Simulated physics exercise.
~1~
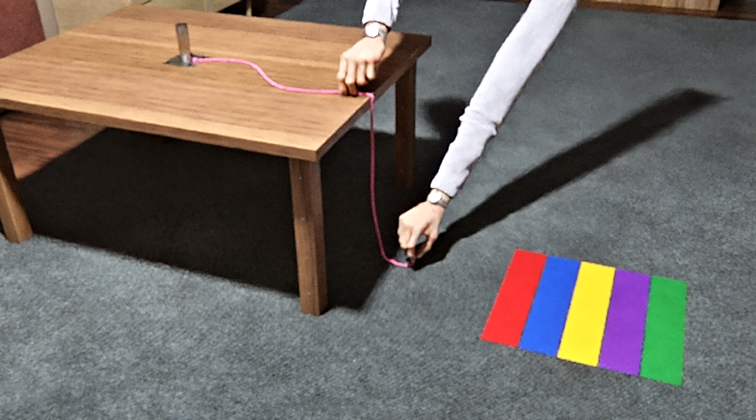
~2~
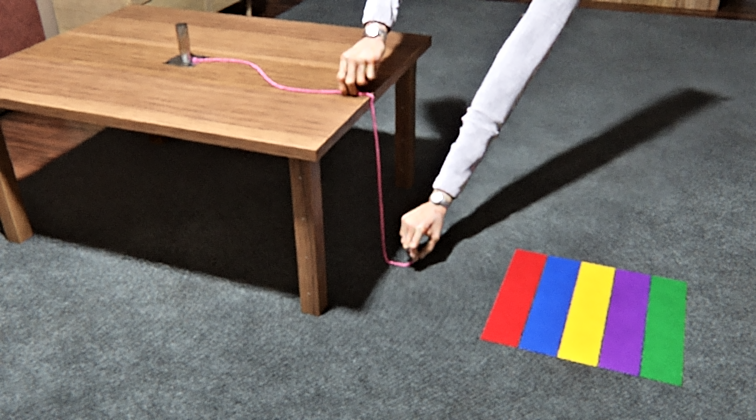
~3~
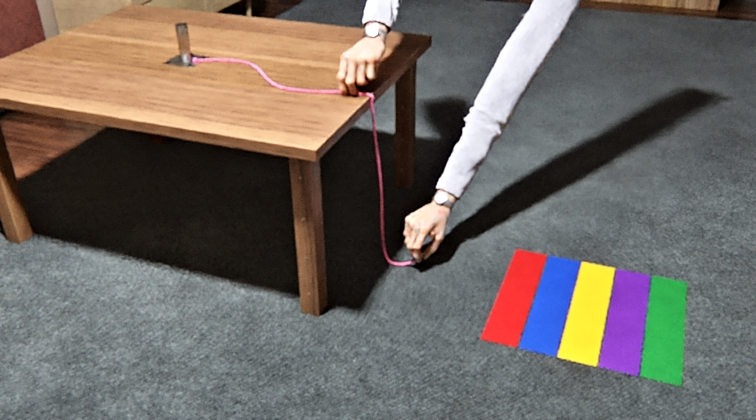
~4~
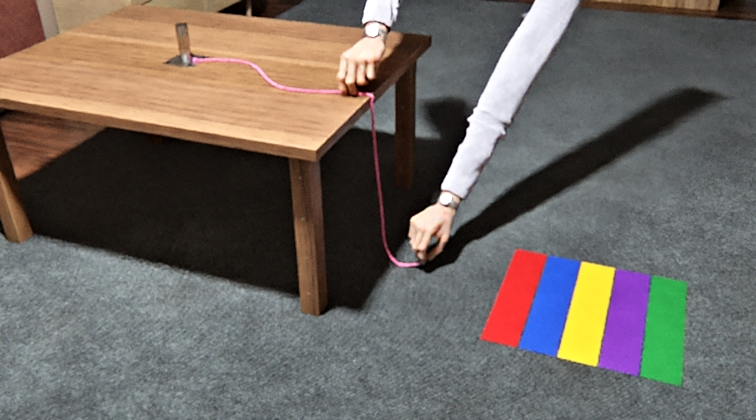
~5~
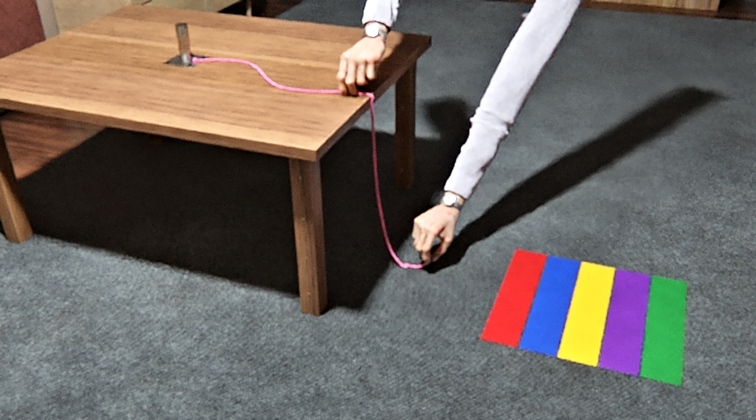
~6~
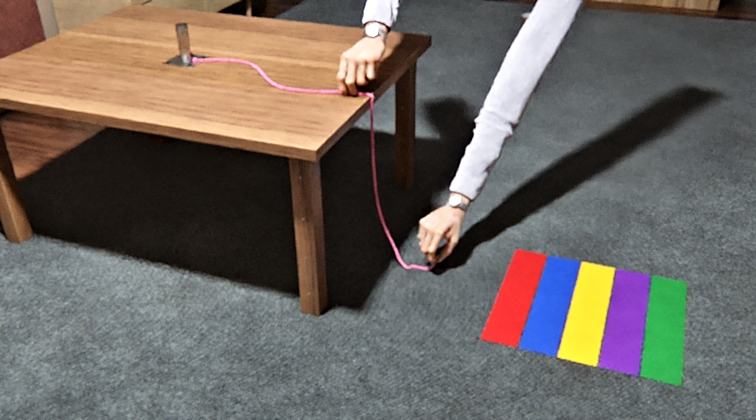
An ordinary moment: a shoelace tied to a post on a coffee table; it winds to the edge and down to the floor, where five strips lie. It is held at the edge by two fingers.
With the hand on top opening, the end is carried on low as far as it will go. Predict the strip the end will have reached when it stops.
I would say the blue strip.
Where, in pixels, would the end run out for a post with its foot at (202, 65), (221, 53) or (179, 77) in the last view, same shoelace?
Near (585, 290), (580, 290) and (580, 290).
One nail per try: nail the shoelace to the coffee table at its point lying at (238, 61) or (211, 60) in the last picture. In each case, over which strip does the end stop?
Blue; blue.
Soon after, end near (496, 273); short of the strips.
Then, end near (532, 280); over red.
At full stretch, end near (554, 285); over blue. It gets as far as the blue strip.
